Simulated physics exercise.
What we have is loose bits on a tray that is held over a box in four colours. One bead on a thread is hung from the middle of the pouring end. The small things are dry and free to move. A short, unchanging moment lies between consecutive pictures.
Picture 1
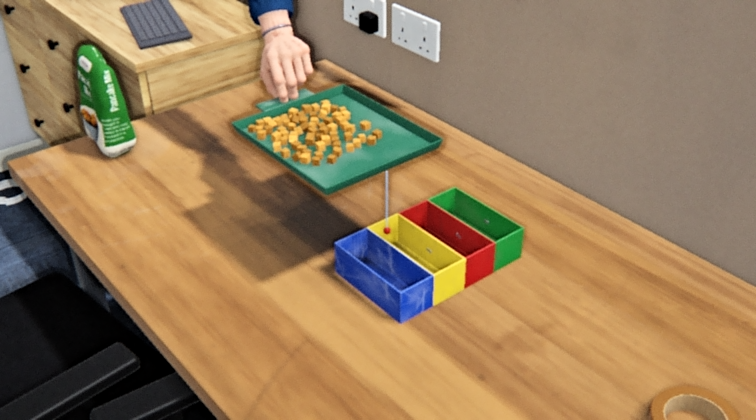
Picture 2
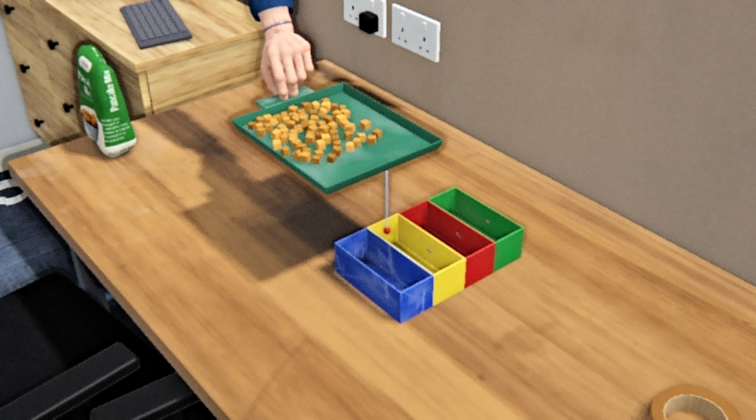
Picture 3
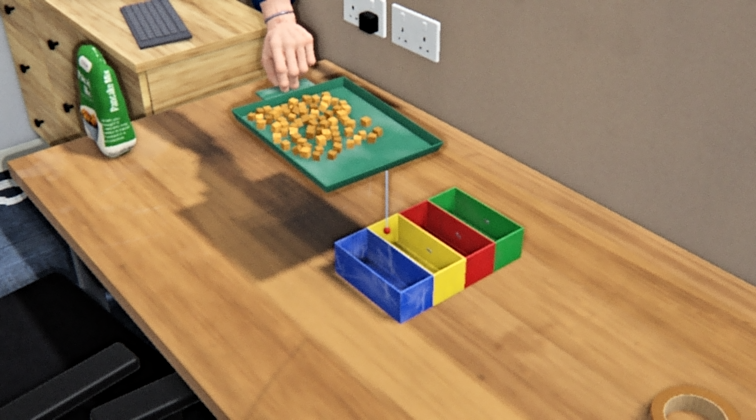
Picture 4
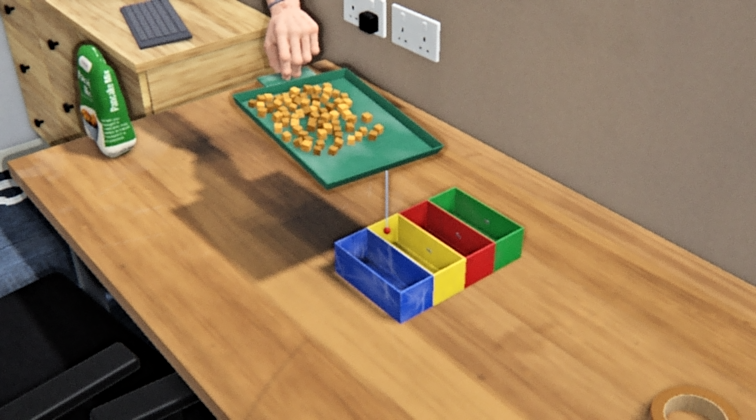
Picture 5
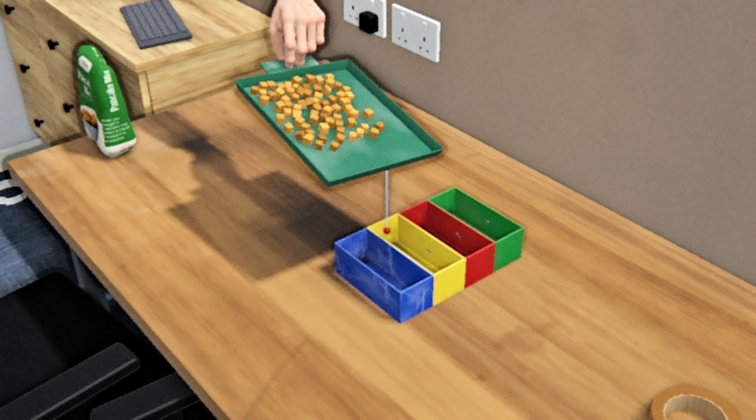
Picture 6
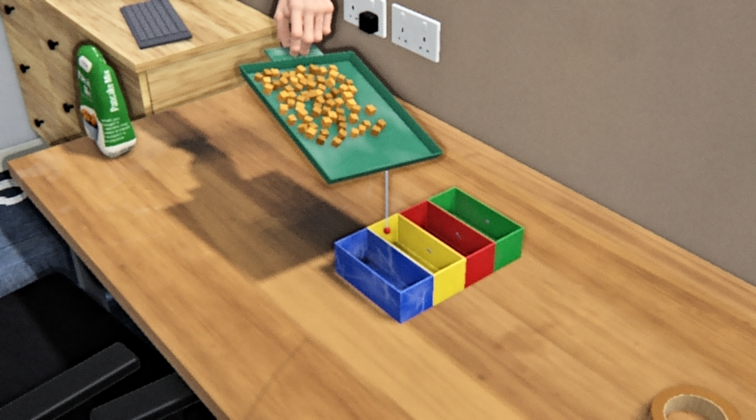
At the start, a hand holds a green tray of small orange-brown cubes nearly level above a wooden desk, beside a box with blue, yellow, red and green compartments. The hand then gradually raises the tray's far end, steepening its slant, while the cubes stay clustered on it.
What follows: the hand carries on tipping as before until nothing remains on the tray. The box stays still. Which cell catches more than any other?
The red cell catches the most.
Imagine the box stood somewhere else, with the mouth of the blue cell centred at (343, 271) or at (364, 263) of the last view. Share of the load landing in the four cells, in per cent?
The first yields 80 per cent and the second 100 per cent.
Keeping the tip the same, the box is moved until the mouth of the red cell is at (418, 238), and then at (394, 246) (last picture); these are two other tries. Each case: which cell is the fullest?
The cell in green; the green one.
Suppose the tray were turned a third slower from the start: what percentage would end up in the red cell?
Roughly 60%.
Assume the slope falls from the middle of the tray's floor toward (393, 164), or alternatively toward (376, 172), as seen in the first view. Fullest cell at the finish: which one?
Red, then blue.
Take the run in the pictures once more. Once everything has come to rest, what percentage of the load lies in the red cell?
About 70 %.
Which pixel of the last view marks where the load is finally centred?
At about (455, 257), give or take.
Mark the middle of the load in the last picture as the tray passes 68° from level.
Load centre: Approx. (421, 159).
Just after the last frame, tray tipped steeply; the larger part on the tray; just a few in the red cell; roughly a quarter falling or outside the box.
A moment on, tray tipped past a quarter turn; roughly two thirds in the red cell; roughly a quarter in the green cell; about a tenth in the yellow cell; about a tenth falling or outside the box.
Further on, tray tipped past a quarter turn; roughly two thirds in the red cell; roughly a quarter in the green cell; about a tenth in the yellow cell; just a few falling or outside the box.
When it is over, tray tipped past a quarter turn; roughly two thirds in the red cell; roughly a quarter in the green cell; about a tenth in the yellow cell; not one in the blue cell; just a few outside the box.
